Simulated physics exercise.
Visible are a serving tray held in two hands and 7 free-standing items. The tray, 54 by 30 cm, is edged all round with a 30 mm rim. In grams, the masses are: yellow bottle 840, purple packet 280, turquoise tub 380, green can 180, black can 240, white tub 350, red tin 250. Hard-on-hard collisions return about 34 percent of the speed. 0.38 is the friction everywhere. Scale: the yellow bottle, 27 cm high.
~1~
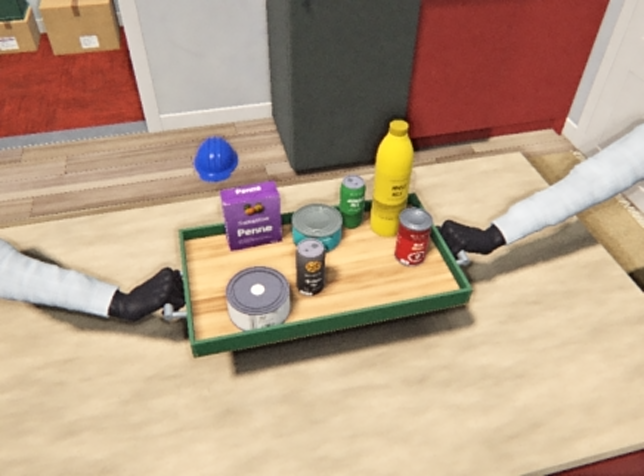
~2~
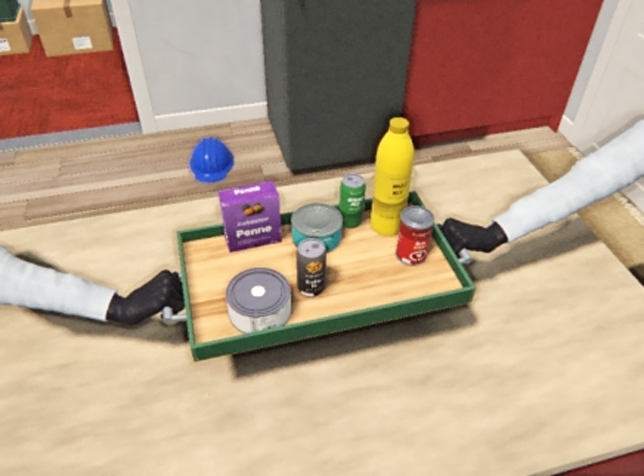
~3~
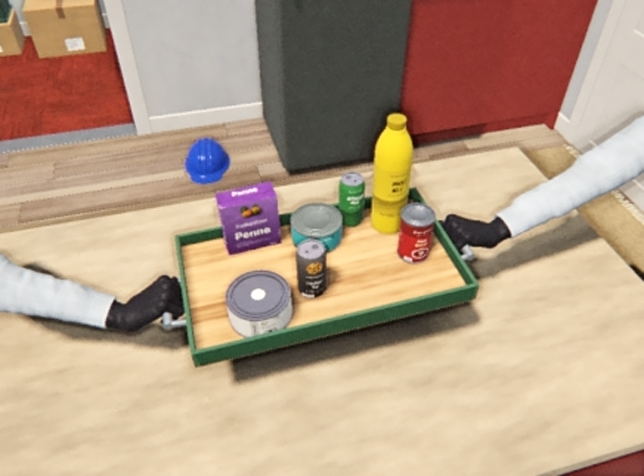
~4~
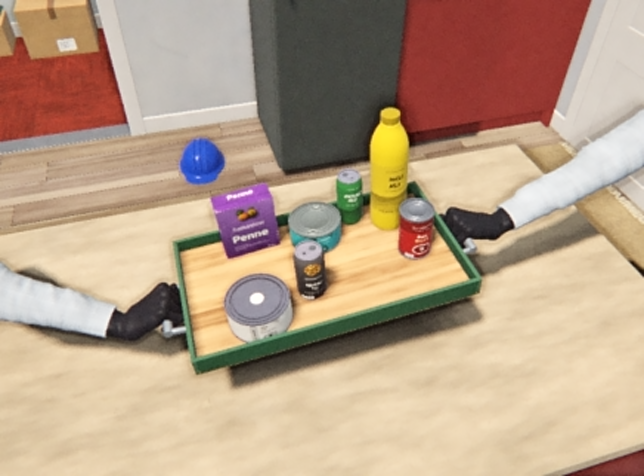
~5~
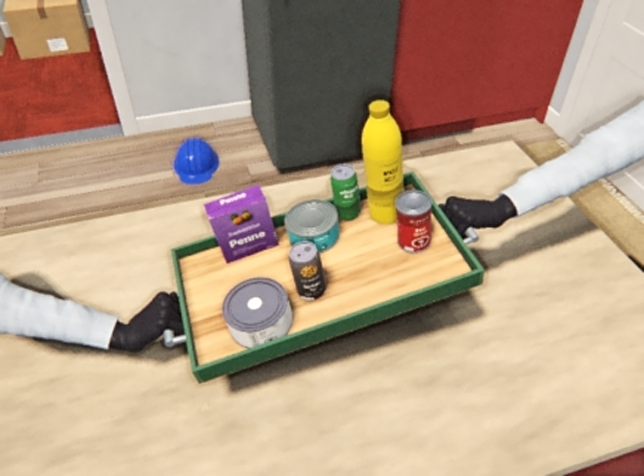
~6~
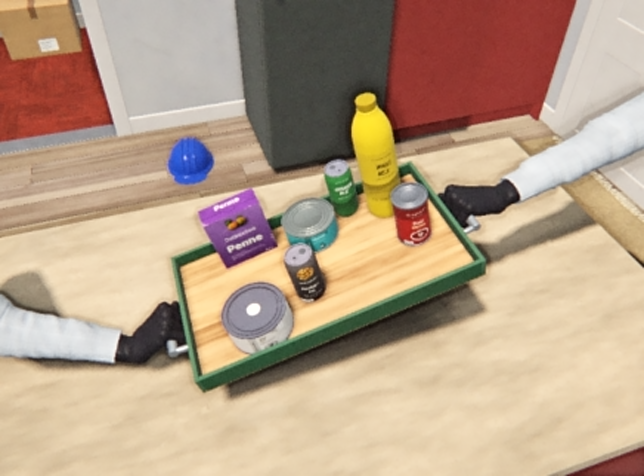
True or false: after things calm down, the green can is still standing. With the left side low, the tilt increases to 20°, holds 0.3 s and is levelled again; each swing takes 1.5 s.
False, it has tipped over.
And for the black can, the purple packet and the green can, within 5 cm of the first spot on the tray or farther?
In short, the black can leaves its position, the purple packet leaves its position, the green can leaves its position.
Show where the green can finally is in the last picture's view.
Around (293, 215).
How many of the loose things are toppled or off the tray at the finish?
I count 3.
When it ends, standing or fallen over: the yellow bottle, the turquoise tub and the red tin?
Here's how it ends: The yellow bottle comes down, the turquoise tub never goes down, and the red tin never goes down.
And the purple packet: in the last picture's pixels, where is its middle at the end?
Resting point, approx. (198, 226) px.
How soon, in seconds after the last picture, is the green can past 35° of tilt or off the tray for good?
Answer: Near 0.7 s.
Then, 0.90 s on from there, tilt 20°, left edge down; green can 69° off its base near (304, 200); yellow bottle on its side; turquoise tub moved 5 cm.
Then, 1.10 s on from there, tilt 19°, left edge down; green can 70° off its base near (290, 217); yellow bottle on its side; black can 44° off its base.
In the end, toppled on the tray, yellow bottle, green can and black can; not toppled but over 5 cm from the start, purple packet, turquoise tub and white tub; red tin under 5 cm from the start. At the end, from the last picture's camera, green can near (294, 215).
